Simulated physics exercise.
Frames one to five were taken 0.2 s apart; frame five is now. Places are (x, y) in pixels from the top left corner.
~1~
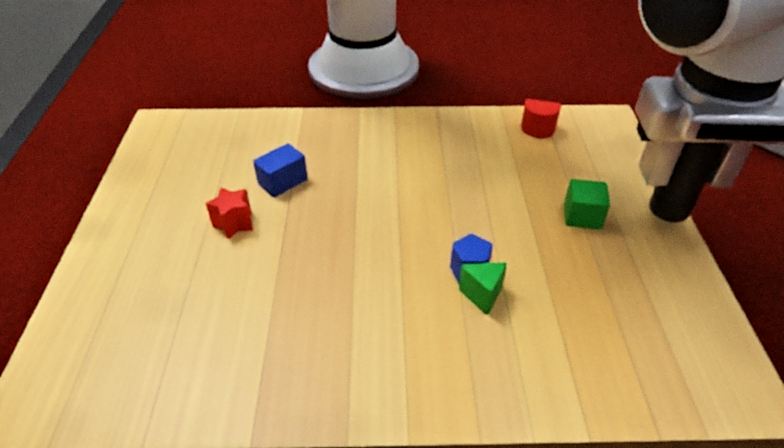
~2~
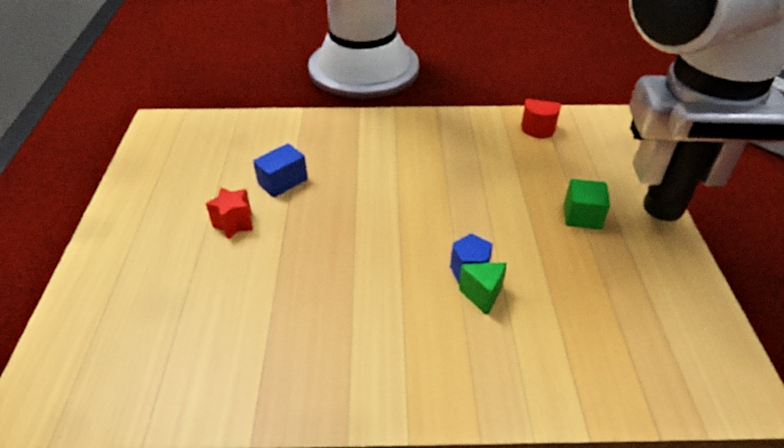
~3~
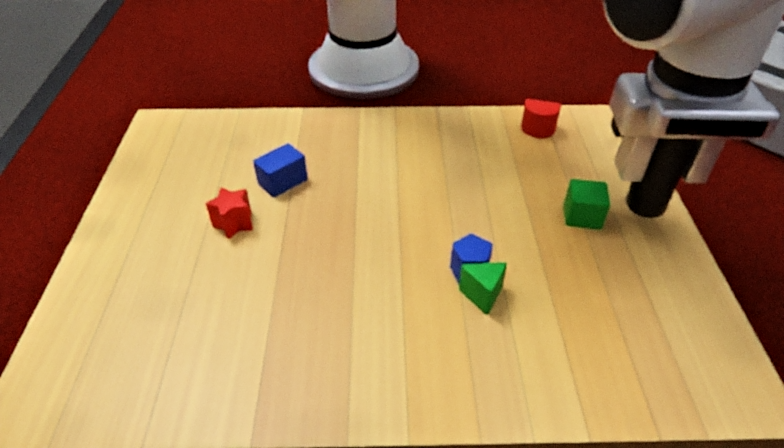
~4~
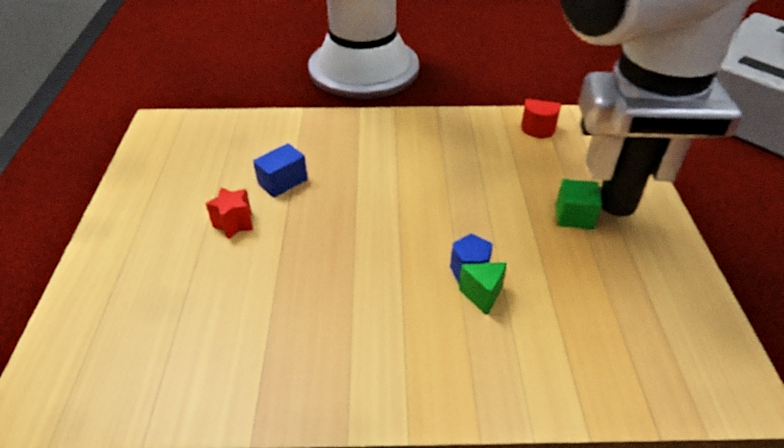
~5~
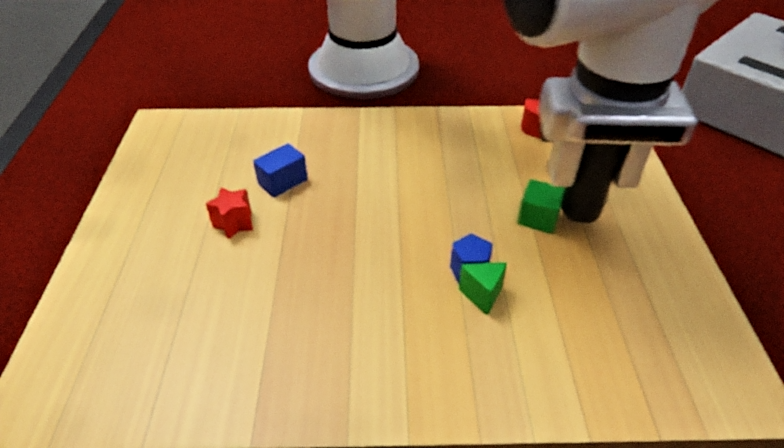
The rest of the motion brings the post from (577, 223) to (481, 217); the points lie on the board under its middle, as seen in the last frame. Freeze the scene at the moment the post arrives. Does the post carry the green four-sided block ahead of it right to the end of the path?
The answer is yes.
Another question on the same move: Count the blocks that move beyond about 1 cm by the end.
There will be one block displaced.
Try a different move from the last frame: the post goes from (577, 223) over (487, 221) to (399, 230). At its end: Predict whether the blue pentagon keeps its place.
From what I can tell, it will keep its place.
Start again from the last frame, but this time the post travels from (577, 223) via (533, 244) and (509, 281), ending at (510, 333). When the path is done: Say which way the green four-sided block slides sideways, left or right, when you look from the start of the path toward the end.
Right.
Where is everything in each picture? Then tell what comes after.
The first picture shows post's lower end at (669, 210); blue pentagon at (473, 248); green four-sided block at (590, 191).
The second picture shows post at (663, 209); blocks still.
The third picture shows post at (645, 206); blocks still.
The fourth picture shows post at (617, 205); green four-sided block at (582, 191).
The fifth picture shows post at (581, 211); blue pentagon at (473, 248); green four-sided block at (544, 193).
What follows on the original path. Halfway along, post at (530, 207); green four-sided block at (494, 191).
At the end, post at (483, 204); blue pentagon still; green four-sided block at (446, 188).
